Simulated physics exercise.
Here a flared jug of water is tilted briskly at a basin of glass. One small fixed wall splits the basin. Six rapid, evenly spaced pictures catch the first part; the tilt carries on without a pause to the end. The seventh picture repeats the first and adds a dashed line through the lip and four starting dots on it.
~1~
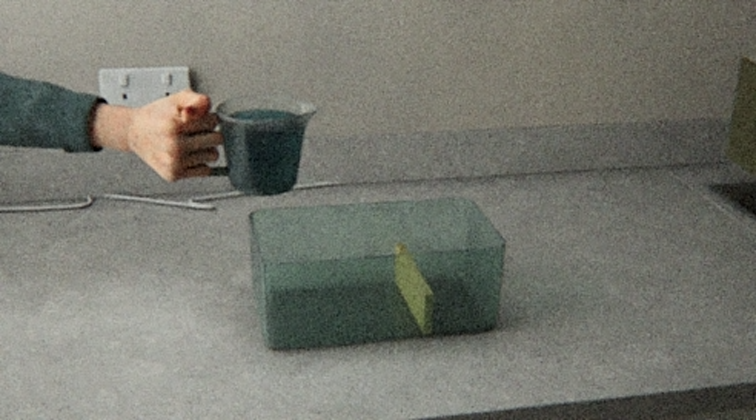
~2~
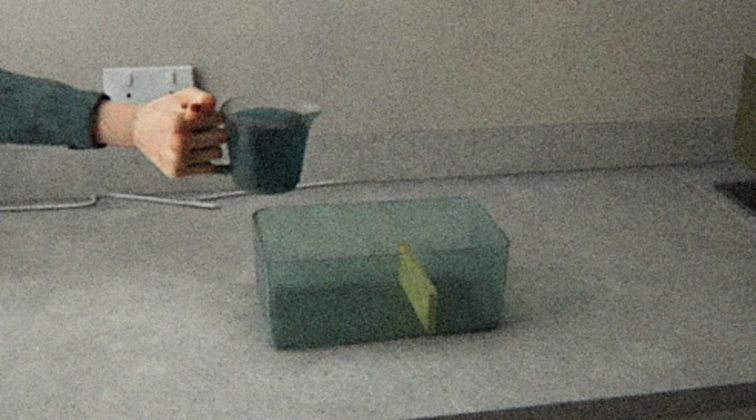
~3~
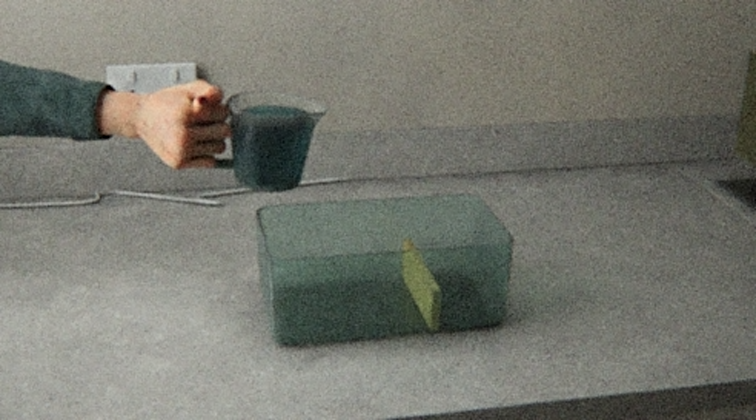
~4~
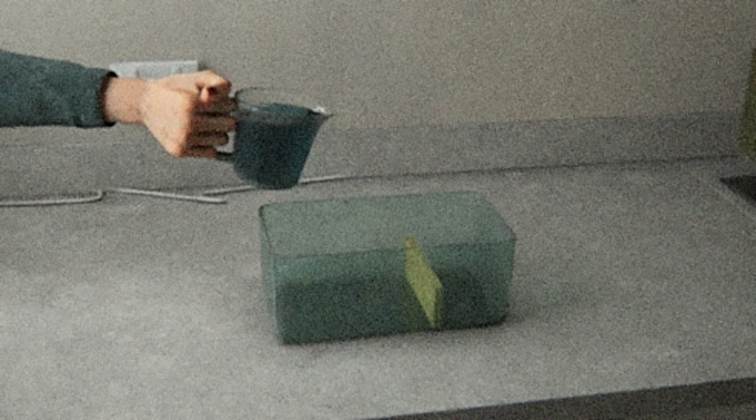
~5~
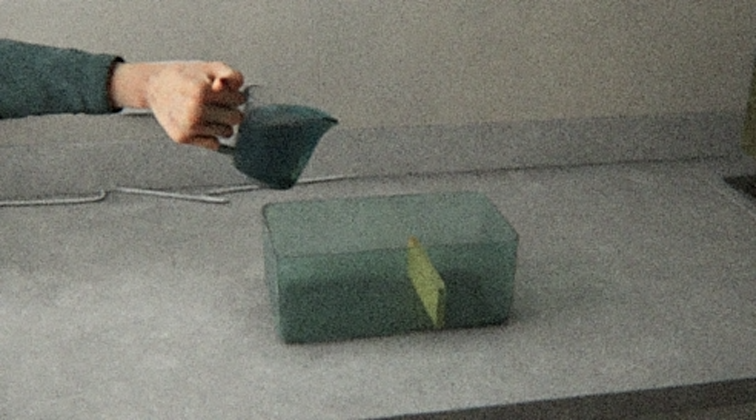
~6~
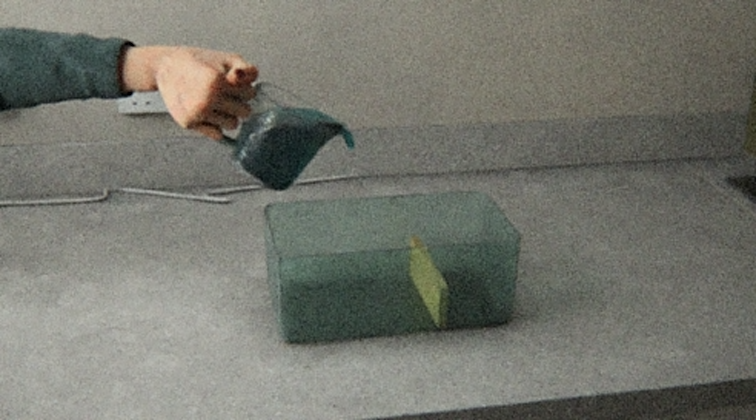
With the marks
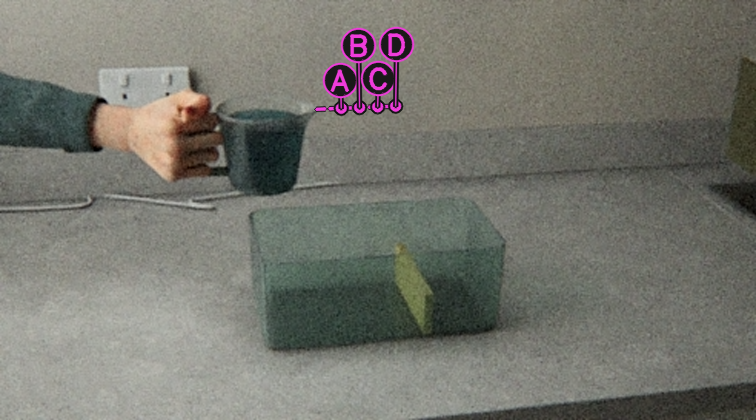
A flared jug of dark teal water, gripped by a hand in a dark sleeve, hangs upright above a glass basin with a yellow-green divider on a grey counter. The hand then tilts the jug briskly to the right, and water slips over its lip in a short tongue.
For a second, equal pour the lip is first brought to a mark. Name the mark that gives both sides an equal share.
Use dot C.
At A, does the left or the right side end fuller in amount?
The left side.
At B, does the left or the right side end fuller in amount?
The left one.
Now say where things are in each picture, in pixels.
Upright, lip at (316, 109); basin from (264, 347) to (495, 326); top of the wall at (414, 267); nothing has left yet.
Upright, lip at (321, 109); nothing has left yet.
Tipped about 5°, lip at (327, 110); nothing has left yet.
Tipped about 12°, lip at (332, 113); nothing has left yet.
Tipped about 20°, lip at (338, 121); nothing has left yet.
Tipped about 30°, lip at (342, 132); water is over the lip, down to (350, 145).
On the marked copy, A at (341, 108); B at (359, 107); C at (377, 106); D at (395, 106).
With A, about 95 % ends left of the wall and 3 % right of it.
With B, about 82 % ends left of the wall and 17 % right of it.
With C, about 47 % ends left of the wall and 52 % right of it.
With D, about 22 % ends left of the wall and 77 % right of it.
